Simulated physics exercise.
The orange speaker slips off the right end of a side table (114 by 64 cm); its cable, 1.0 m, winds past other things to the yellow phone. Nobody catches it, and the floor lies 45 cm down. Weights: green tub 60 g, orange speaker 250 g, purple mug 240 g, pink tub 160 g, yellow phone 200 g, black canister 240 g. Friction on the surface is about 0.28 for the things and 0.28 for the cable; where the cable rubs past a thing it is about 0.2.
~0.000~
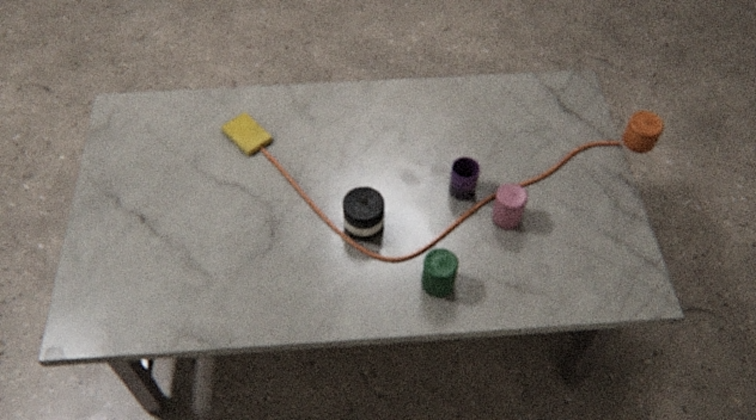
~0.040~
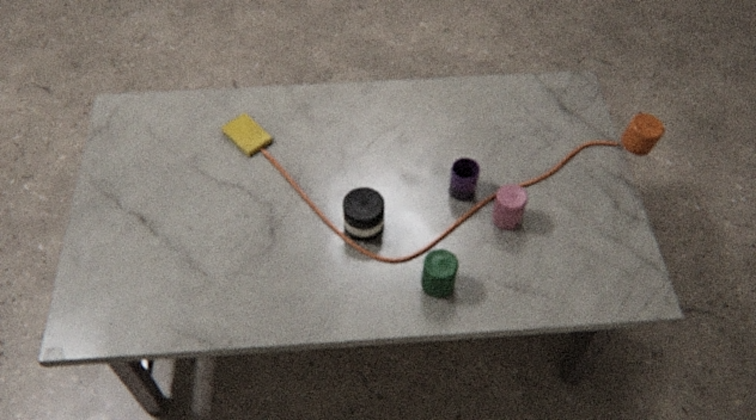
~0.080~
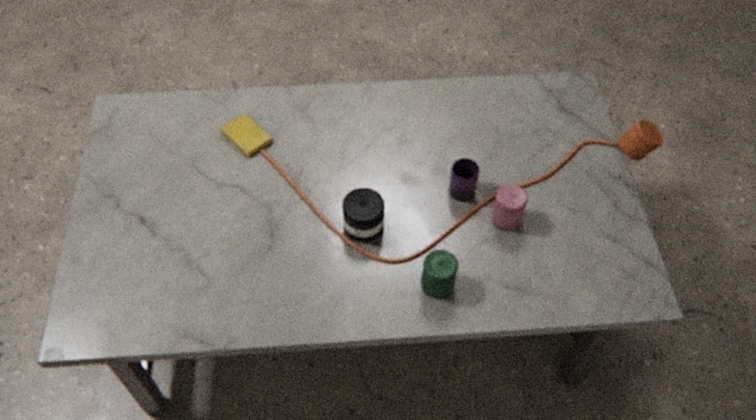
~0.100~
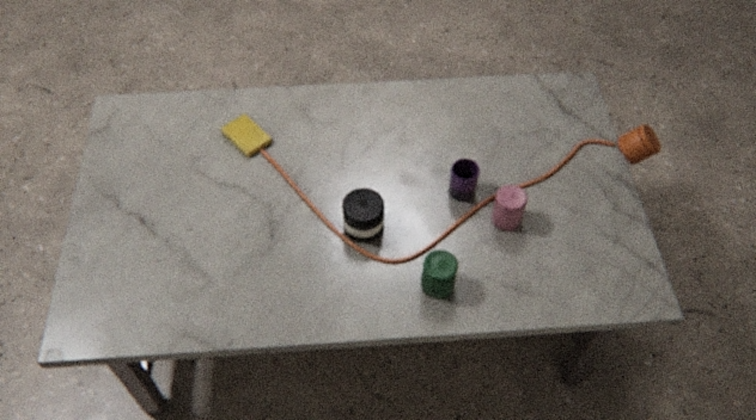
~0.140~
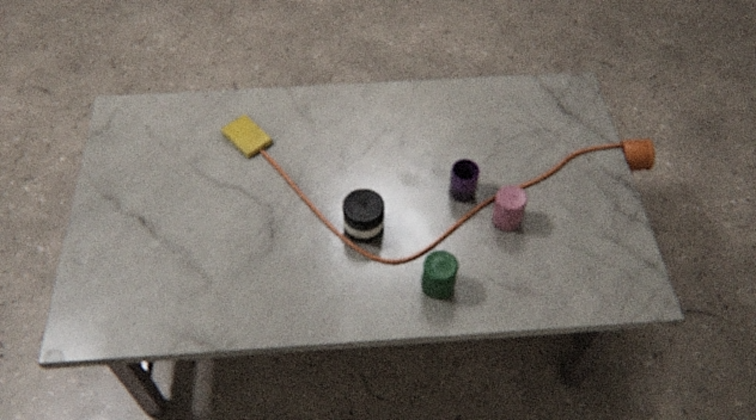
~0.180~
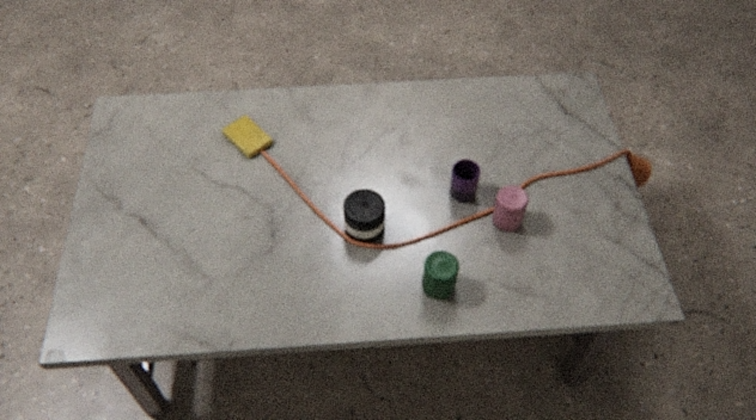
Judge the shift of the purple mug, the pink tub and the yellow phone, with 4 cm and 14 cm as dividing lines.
In order: The purple mug hardly moves; the pink tub hardly moves; the yellow phone ends far away.
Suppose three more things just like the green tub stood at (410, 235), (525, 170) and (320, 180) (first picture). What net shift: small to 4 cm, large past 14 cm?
In that order: Large, small, middling.
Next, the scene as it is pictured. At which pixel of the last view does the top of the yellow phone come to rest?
At about (368, 199).
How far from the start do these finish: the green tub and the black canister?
Green tub 0 cm, black canister 15 cm.
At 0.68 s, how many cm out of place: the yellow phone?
About: Yellow phone 30 cm.
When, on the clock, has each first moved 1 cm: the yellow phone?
Yellow phone 0.24 s.
By 0.4 s, the cable's tail end at (311, 176); yellow phone 13 cm off its start, black canister 13 cm off its start, orange speaker over the edge.
By 0.7 s, the cable's tail end at (377, 185); yellow phone 29 cm off its start, black canister 17 cm off its start, orange speaker over the edge.
By 0.9 s, the cable's tail end at (383, 187); yellow phone 31 cm off its start at (368, 199), black canister 17 cm off its start at (393, 142), orange speaker over the edge.
By 1.2 s, the cable's tail end at (383, 187); yellow phone 31 cm off its start, black canister 17 cm off its start, orange speaker over the edge.
By 2.4 s, the cable's tail end at (383, 187); yellow phone 31 cm off its start at (368, 199), purple mug 1 cm off its start at (467, 168), pink tub 0 cm off its start at (513, 197), black canister 17 cm off its start at (394, 141).
